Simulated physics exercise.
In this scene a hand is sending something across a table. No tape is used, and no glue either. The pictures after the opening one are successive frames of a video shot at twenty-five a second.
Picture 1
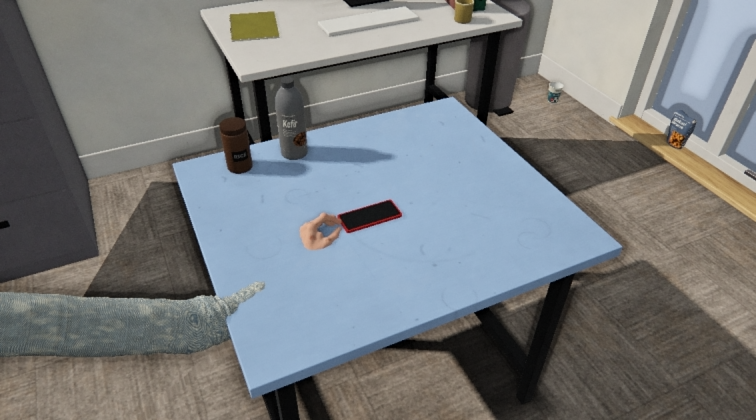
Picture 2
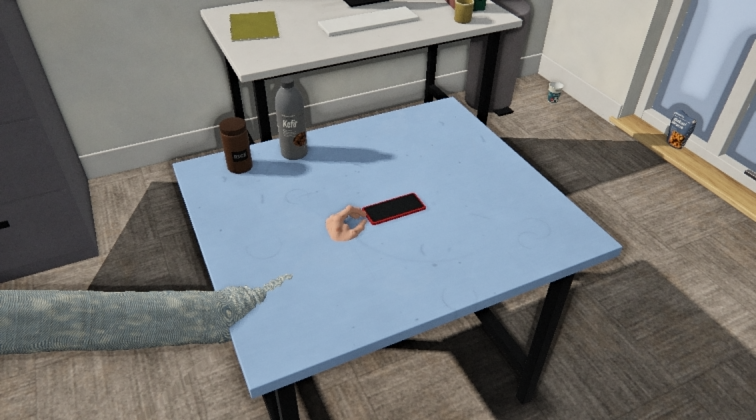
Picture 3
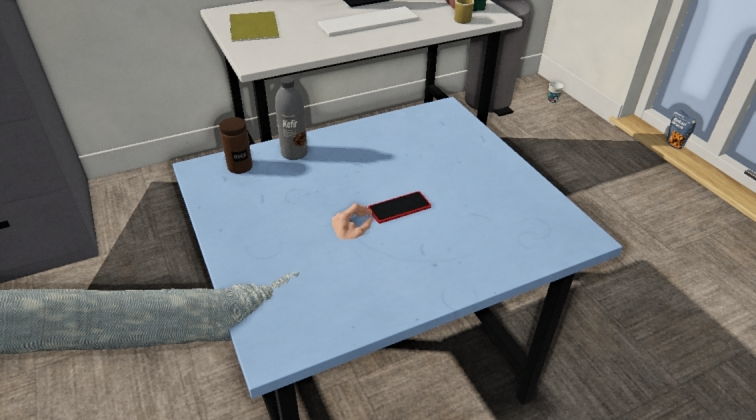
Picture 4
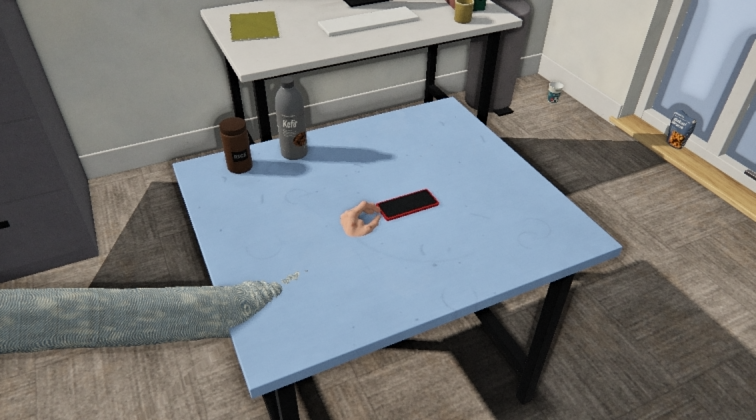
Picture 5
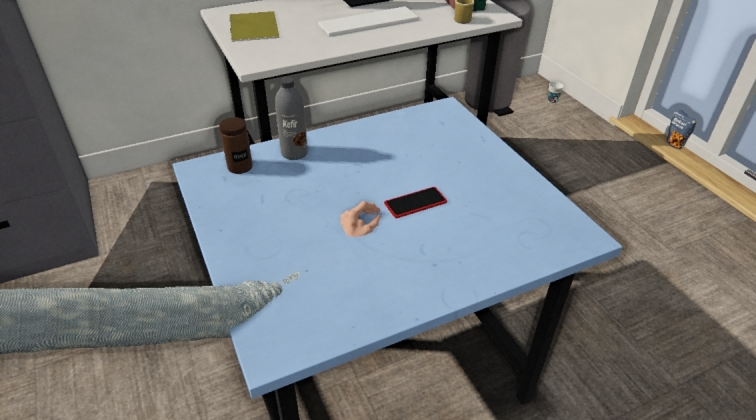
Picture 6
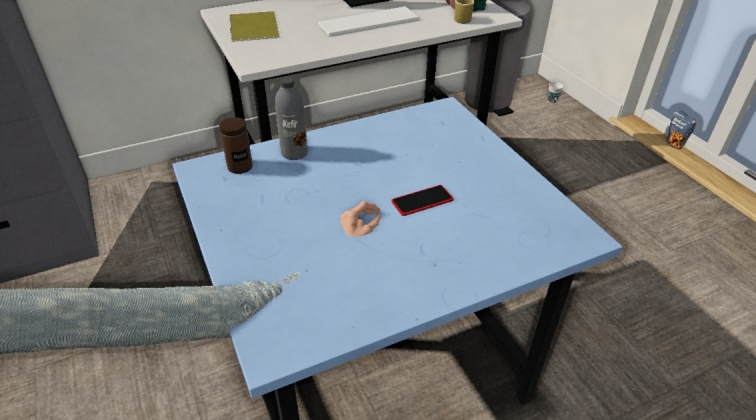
Red phone sliding a short way right across a blue table, pushed by a hand, then moving slightly clear of the fingers.
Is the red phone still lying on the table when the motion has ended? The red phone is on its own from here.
Yes: It will not go beyond the edge.
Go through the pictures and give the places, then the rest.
The first frame shows under the hand; red phone (370, 216).
The second frame shows under the hand; red phone (394, 209).
The third frame shows under the hand; red phone (400, 207).
The fourth frame shows red phone (408, 205).
The fifth frame shows red phone (416, 202) shifted a little.
The sixth frame shows red phone (422, 200) shifted a little.
Then, 0.10 s on from there, red phone shifted a little near (434, 197).
Then, 0.40 s on from there, red phone resting near (435, 195).
In the end, moved from the start, red phone. At the end, from the last picture's camera, red phone near (436, 196).
